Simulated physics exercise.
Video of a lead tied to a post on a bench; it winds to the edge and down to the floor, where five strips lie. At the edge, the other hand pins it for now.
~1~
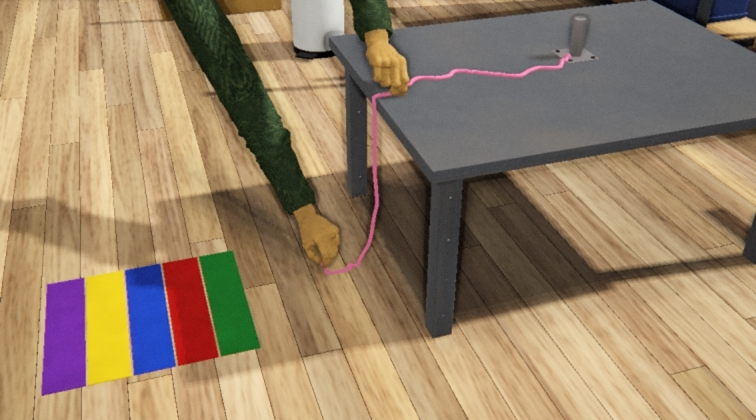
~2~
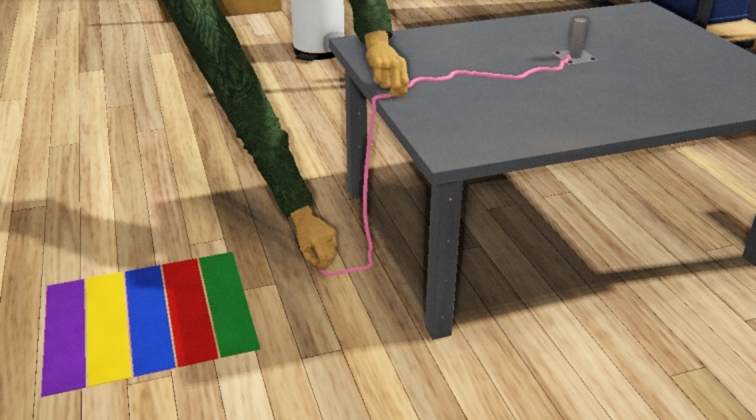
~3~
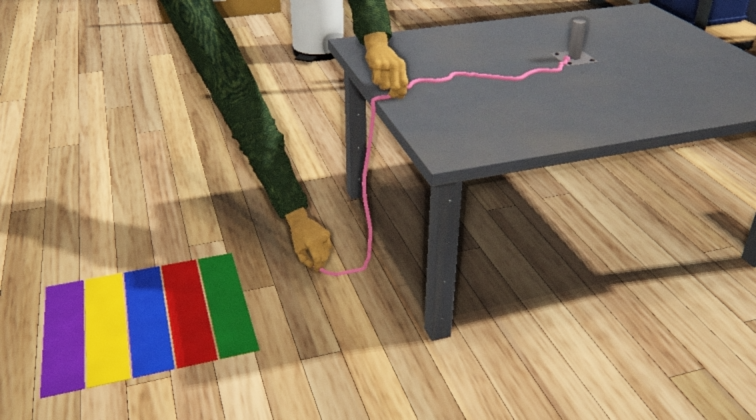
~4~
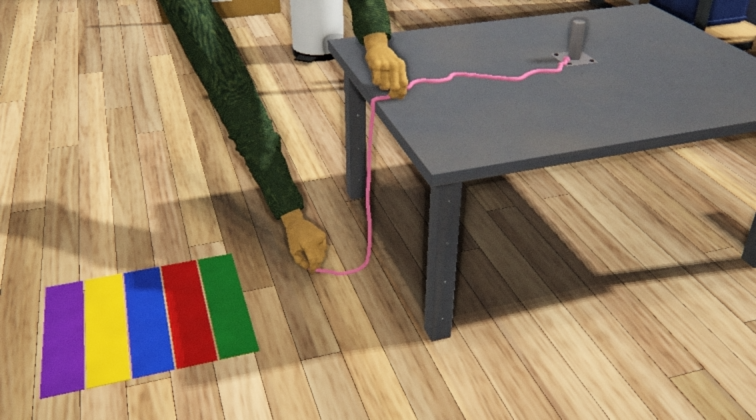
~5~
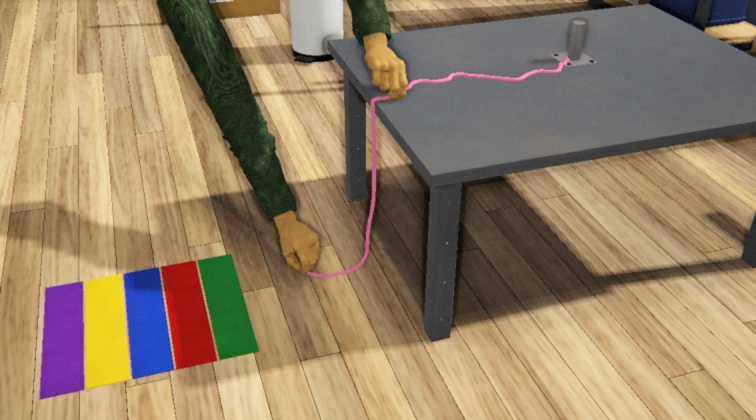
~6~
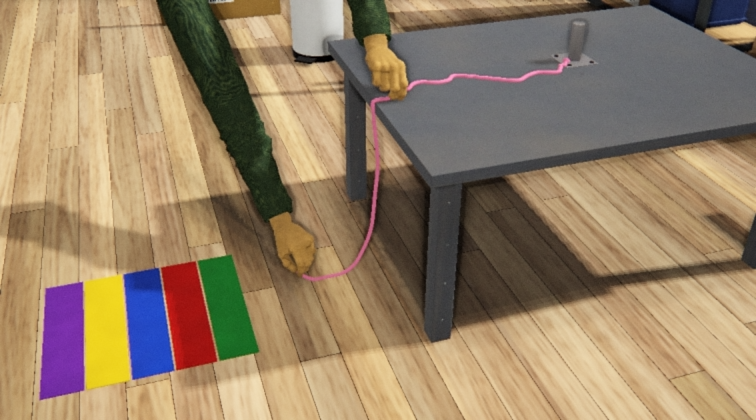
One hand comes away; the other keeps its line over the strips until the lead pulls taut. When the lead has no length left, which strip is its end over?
The blue strip.
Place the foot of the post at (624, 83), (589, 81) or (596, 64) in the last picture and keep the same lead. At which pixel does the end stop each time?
The places are (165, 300), (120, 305) and (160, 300).
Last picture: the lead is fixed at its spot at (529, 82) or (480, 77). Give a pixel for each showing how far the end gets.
It ends up at (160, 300) the first time and at (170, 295) the second time.
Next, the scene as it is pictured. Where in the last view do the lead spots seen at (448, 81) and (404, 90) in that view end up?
To (422, 87) for the first and to (371, 101) for the second.
Soon after, end near (215, 288); over green.
After that, end near (169, 297); over red.
At the stop, end near (140, 302); over blue. Over blue.
